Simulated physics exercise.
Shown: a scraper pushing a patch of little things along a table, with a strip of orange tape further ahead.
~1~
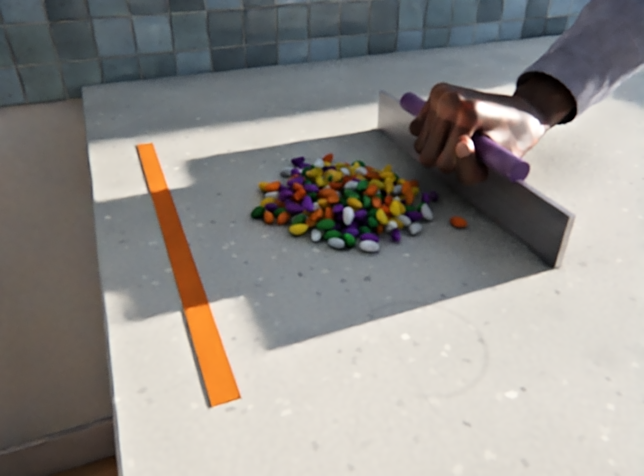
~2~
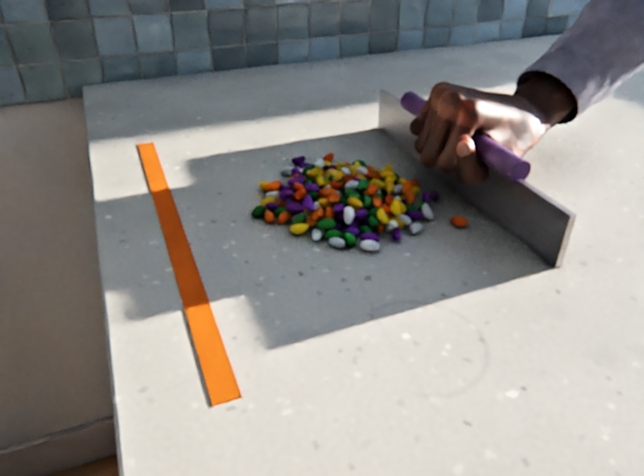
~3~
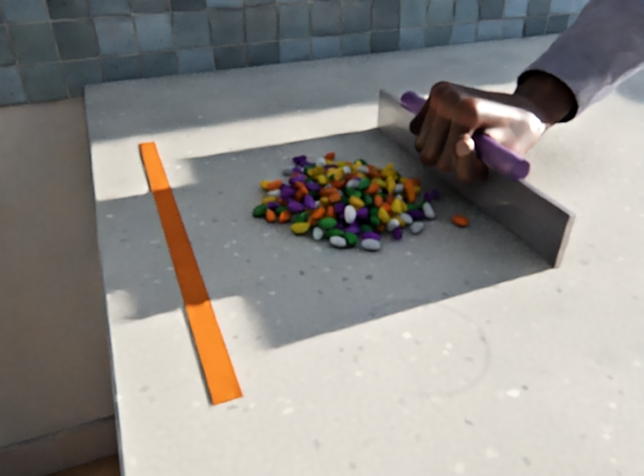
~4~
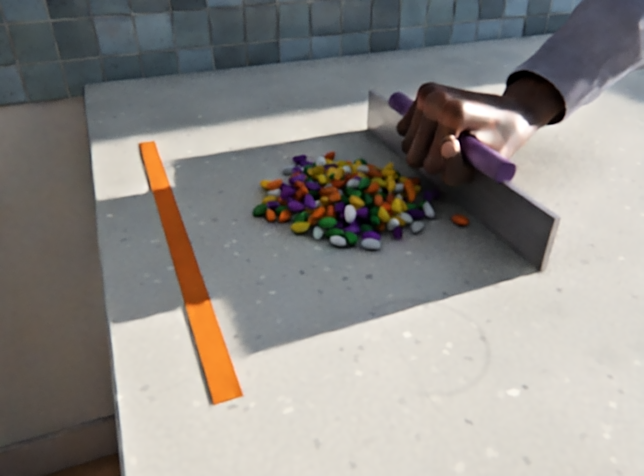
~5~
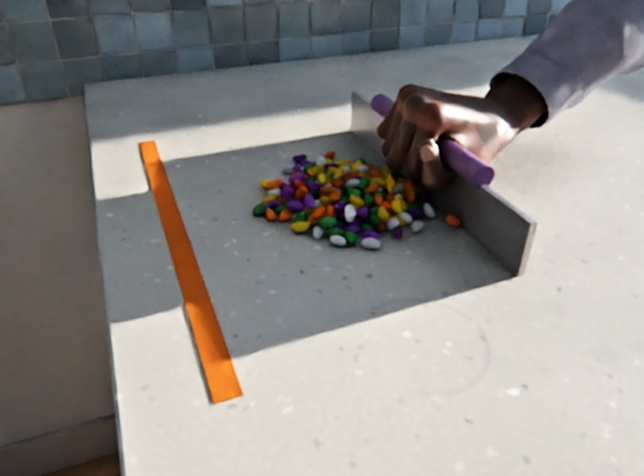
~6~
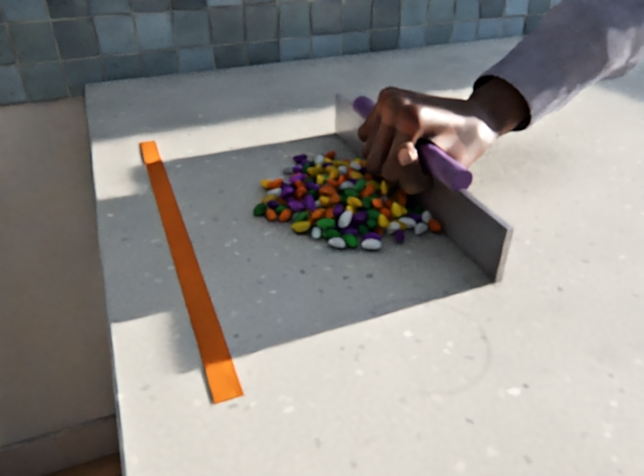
Colourful jelly beans on a pale countertop, a hand sliding a purple-handled scraper left and starting to push the nearest ones.
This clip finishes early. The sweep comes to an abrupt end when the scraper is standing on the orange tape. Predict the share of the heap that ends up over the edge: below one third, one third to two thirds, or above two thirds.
One third to two thirds.
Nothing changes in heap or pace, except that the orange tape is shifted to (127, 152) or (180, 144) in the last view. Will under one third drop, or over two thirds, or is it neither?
Over two thirds, then under a third.
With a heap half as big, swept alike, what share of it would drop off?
That works out to something like 30 percent.
Just after the last frame, scraper still moving, near (285, 165); heap all on the table, its front near (163, 219).
A moment on, scraper stopped at the orange tape; heap roughly a quarter over the edge.
Further on, scraper stopped at the orange tape; heap roughly half over the edge.
When it is over, scraper stopped at the orange tape; heap roughly half over the edge.
